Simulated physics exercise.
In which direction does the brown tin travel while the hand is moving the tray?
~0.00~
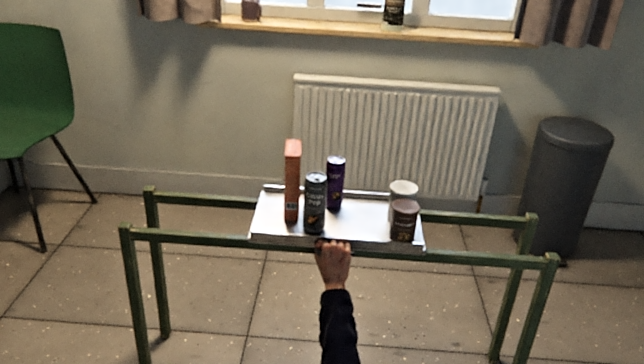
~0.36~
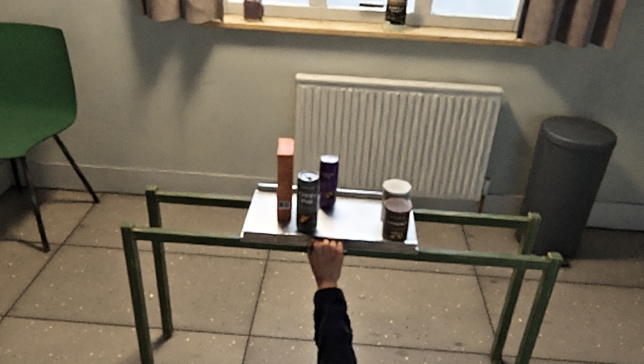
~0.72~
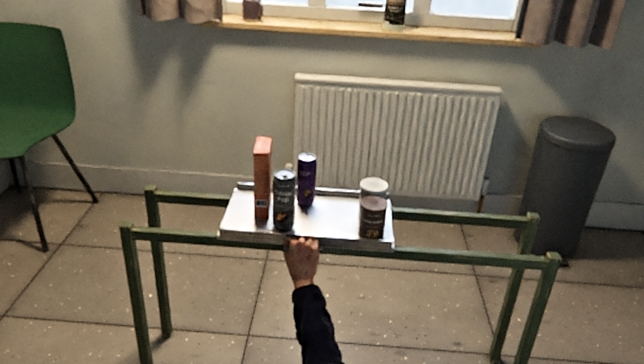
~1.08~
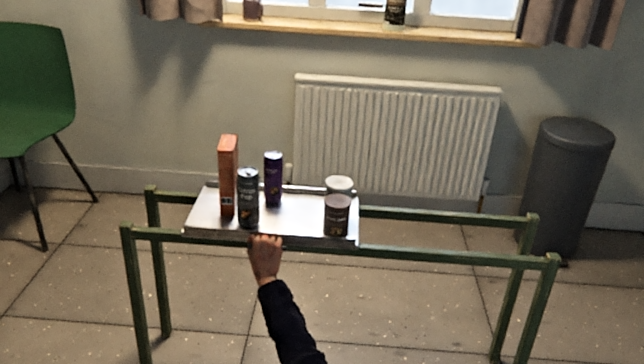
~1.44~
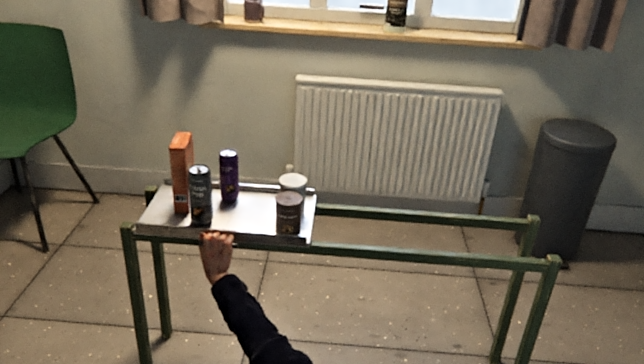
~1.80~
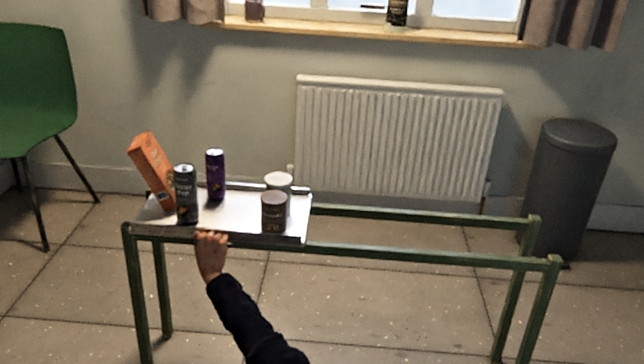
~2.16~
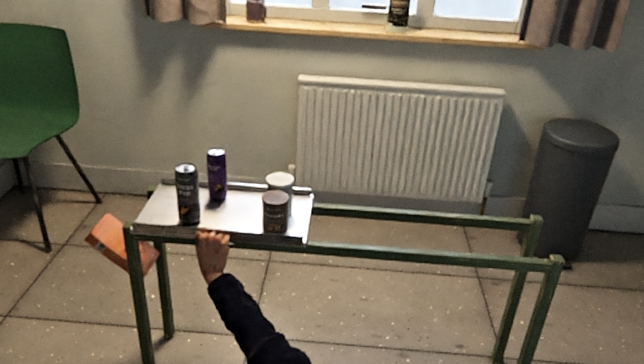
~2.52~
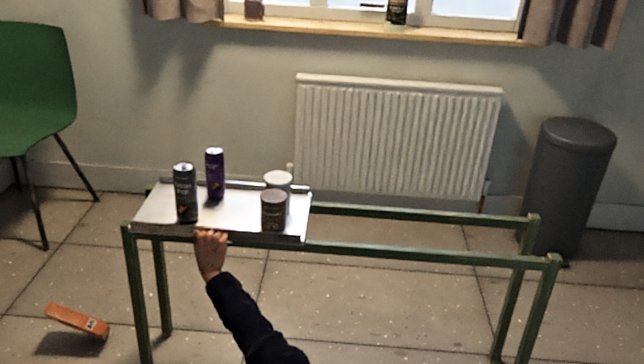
The brown tin moves to the left, staying upright on the tray.
